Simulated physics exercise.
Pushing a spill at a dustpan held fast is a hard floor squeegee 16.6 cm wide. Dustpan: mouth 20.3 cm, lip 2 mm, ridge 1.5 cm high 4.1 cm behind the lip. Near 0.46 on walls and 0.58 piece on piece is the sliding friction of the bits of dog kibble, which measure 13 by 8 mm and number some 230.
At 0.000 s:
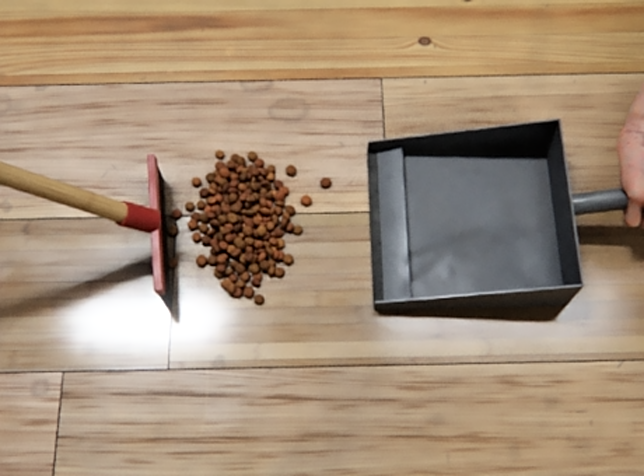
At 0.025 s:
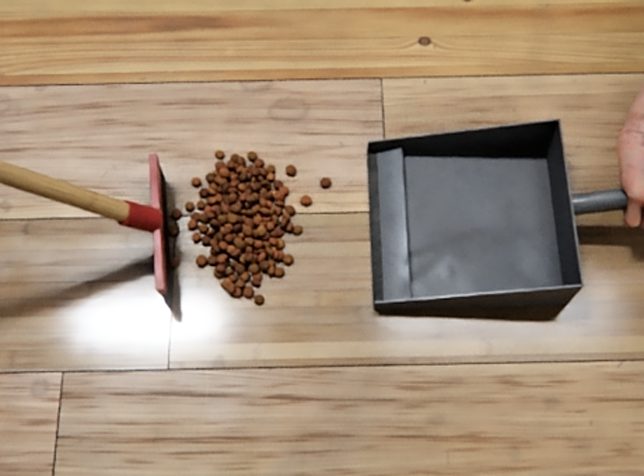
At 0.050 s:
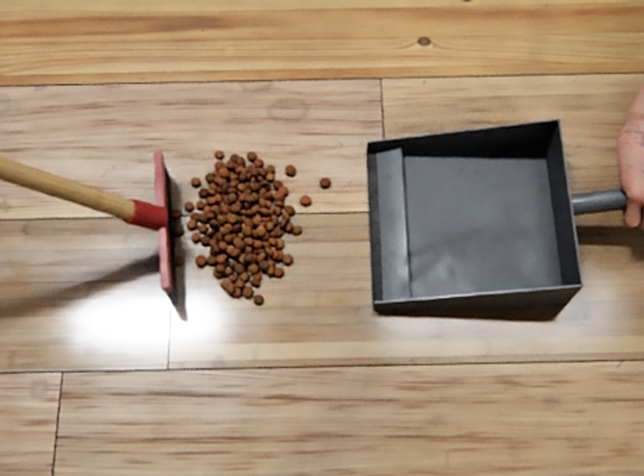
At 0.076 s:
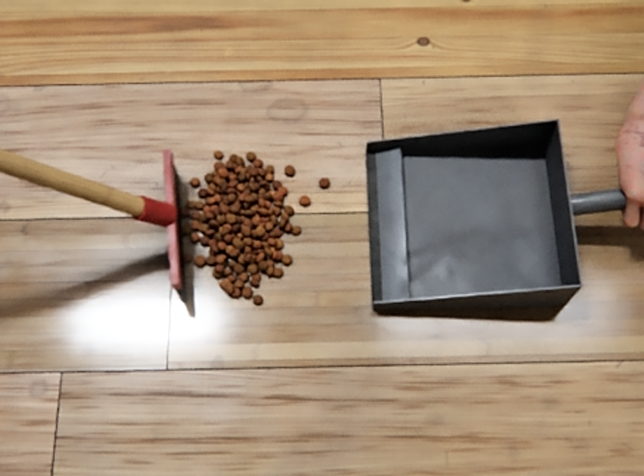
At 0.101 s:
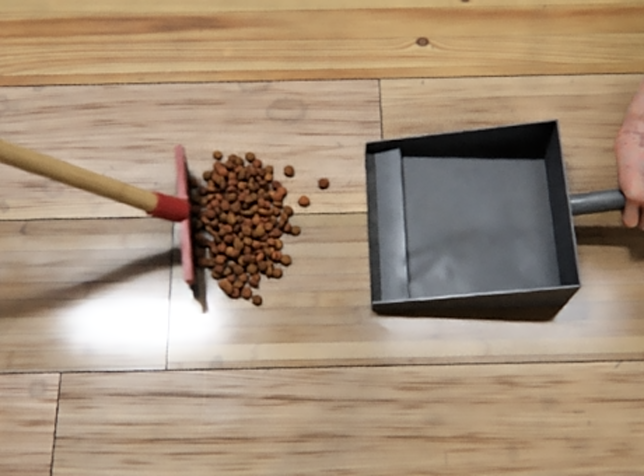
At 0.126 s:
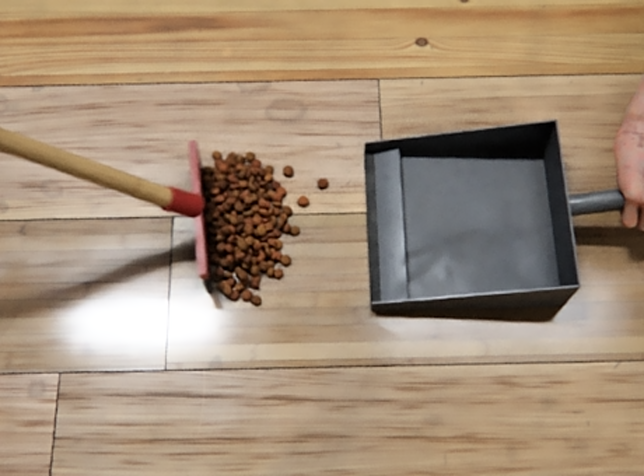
A heap of small round brown pieces lies on a pale wood-plank floor, seen from above, with a few strays at its right edge. To its left is a red-headed squeegee on a wooden handle, and to its right a dark grey dustpan, held by a hand at the right edge. The squeegee slides a short way right, pressing into the heap's near side, while the dustpan stays practically still.
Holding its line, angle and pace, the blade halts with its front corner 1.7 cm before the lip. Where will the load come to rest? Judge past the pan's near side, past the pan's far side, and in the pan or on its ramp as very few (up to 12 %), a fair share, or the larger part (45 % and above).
Near side: Very few, far side: A fair share, pan: A fair share.
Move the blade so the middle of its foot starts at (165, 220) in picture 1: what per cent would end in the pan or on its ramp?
It would come to about 30 in a hundred.
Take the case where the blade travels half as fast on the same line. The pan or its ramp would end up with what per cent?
It would be around 30 percent.
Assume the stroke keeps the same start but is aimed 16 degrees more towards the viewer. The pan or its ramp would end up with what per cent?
Roughly 40 per cent would finish in the pan or on its ramp.
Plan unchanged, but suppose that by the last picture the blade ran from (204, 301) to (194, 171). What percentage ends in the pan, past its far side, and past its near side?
Pan 30; far 5; near 5.
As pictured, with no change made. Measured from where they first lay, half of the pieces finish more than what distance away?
Somewhere around 16 centimetres.
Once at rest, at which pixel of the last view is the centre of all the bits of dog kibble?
Close to pixel (367, 185).
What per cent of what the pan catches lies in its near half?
About 20 per cent.
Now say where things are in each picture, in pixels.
In the first frame, blade from (160, 290) to (153, 162), moved 0.0 cm, 0 of the pieces shifted so far; middle of the pieces at (244, 220); pan at (480, 225).
In the second frame, blade from (162, 289) to (155, 161), moved 0.2 cm, 0 of the pieces shifted so far; middle of the pieces at (243, 220).
In the third frame, blade from (167, 288) to (160, 159), moved 0.9 cm, 2 of the pieces shifted so far; middle of the pieces at (243, 221).
In the fourth frame, blade from (176, 284) to (168, 156), moved 2.0 cm, 4 of the pieces shifted so far; middle of the pieces at (242, 221).
In the fifth frame, blade from (189, 280) to (180, 152), moved 3.6 cm, 30 of the pieces shifted so far; middle of the pieces at (242, 221).
In the sixth frame, blade from (204, 275) to (194, 148), moved 5.3 cm, 111 of the pieces shifted so far; middle of the pieces at (244, 221); pan at (477, 226). Its pace works out near 0.70 m/s, heading 19 degrees away from the viewer's side.
Then, at 0.26 s, middle of the blade 10 cm from the lip; 0 % over the lip, far side 10 %, near side 0 %.
Then, at 0.35 s, middle of the blade 5 cm from the lip; 5 % over the lip, far side 20 %, near side 0 %.
After 0.58 s, middle of the blade 3 cm from the lip; 35 % over the lip, far side 25 %, near side 0 %.
In the end, at 1.0 s, near side 0 %, far side 25 %, pan 35 %, in front of the lip or behind the blade 40 %.
